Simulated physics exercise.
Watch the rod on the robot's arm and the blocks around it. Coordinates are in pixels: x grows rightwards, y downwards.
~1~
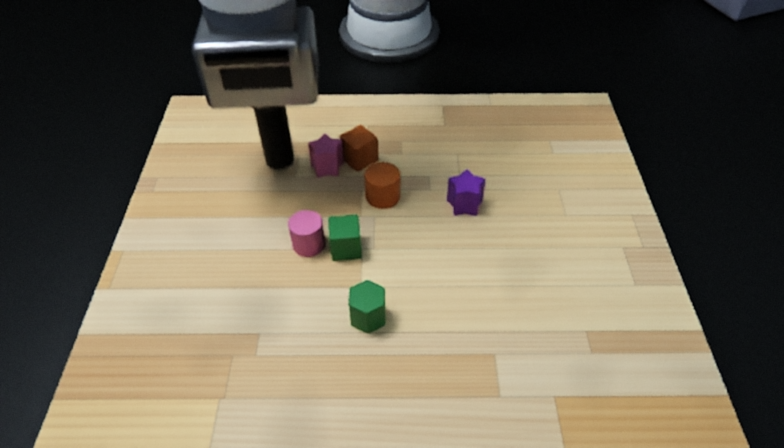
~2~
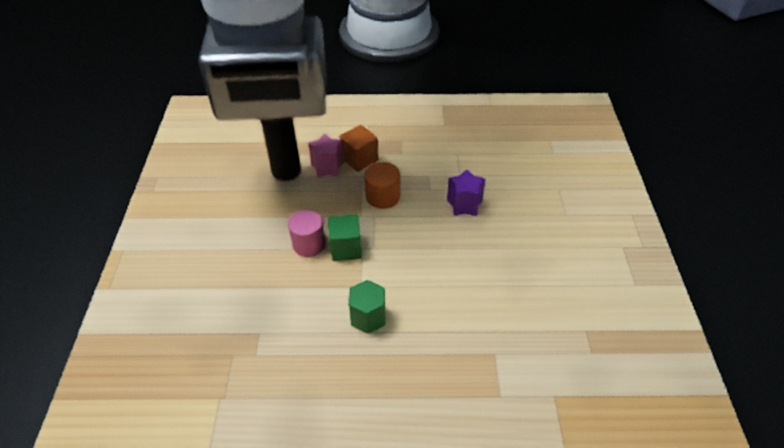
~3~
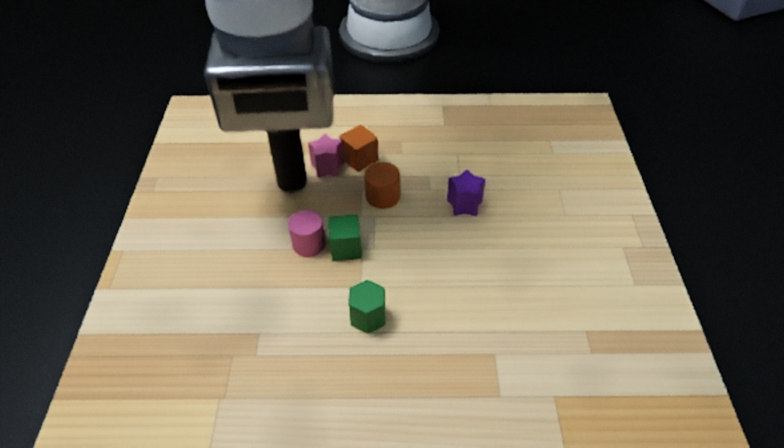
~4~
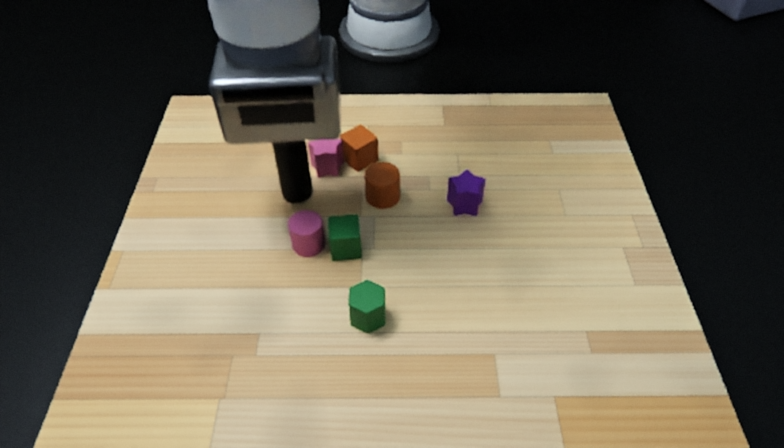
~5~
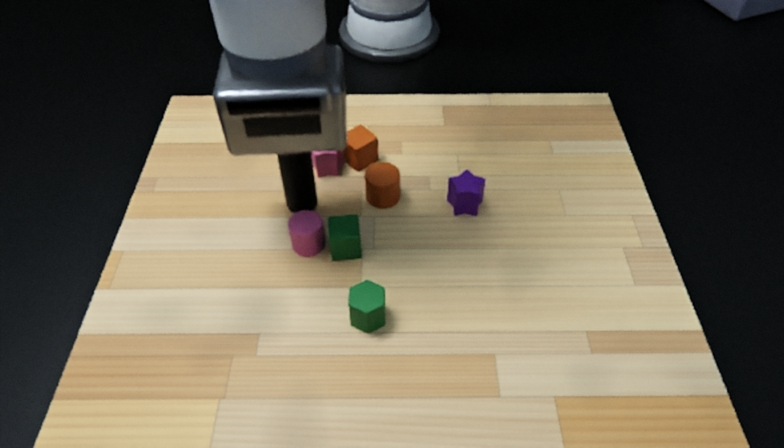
A robot arm's black rod moves slowly down beside the still blocks, nearing the pink cylinder.
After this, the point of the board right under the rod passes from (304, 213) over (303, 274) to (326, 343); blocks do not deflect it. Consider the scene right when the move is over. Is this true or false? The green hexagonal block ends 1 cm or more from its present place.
That claim is true.
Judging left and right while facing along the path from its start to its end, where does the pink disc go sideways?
It moves off to the left.
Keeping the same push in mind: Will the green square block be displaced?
No - that is not the case.
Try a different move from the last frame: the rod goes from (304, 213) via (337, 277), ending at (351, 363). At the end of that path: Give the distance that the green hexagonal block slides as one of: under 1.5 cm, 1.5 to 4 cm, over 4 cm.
Between 1.5 and 4 cm.
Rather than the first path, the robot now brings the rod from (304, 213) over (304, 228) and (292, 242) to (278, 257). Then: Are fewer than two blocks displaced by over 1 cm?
Answer: Yes.
What follows on the original path. One third of the way, rod (300, 245); pink disc (312, 255).
Two thirds of the way, rod (307, 289); pink disc (332, 294).
At the end, rod (325, 335); pink disc (362, 325); green square block in place; green hexagonal block (389, 301), turned 35° anticlockwise.
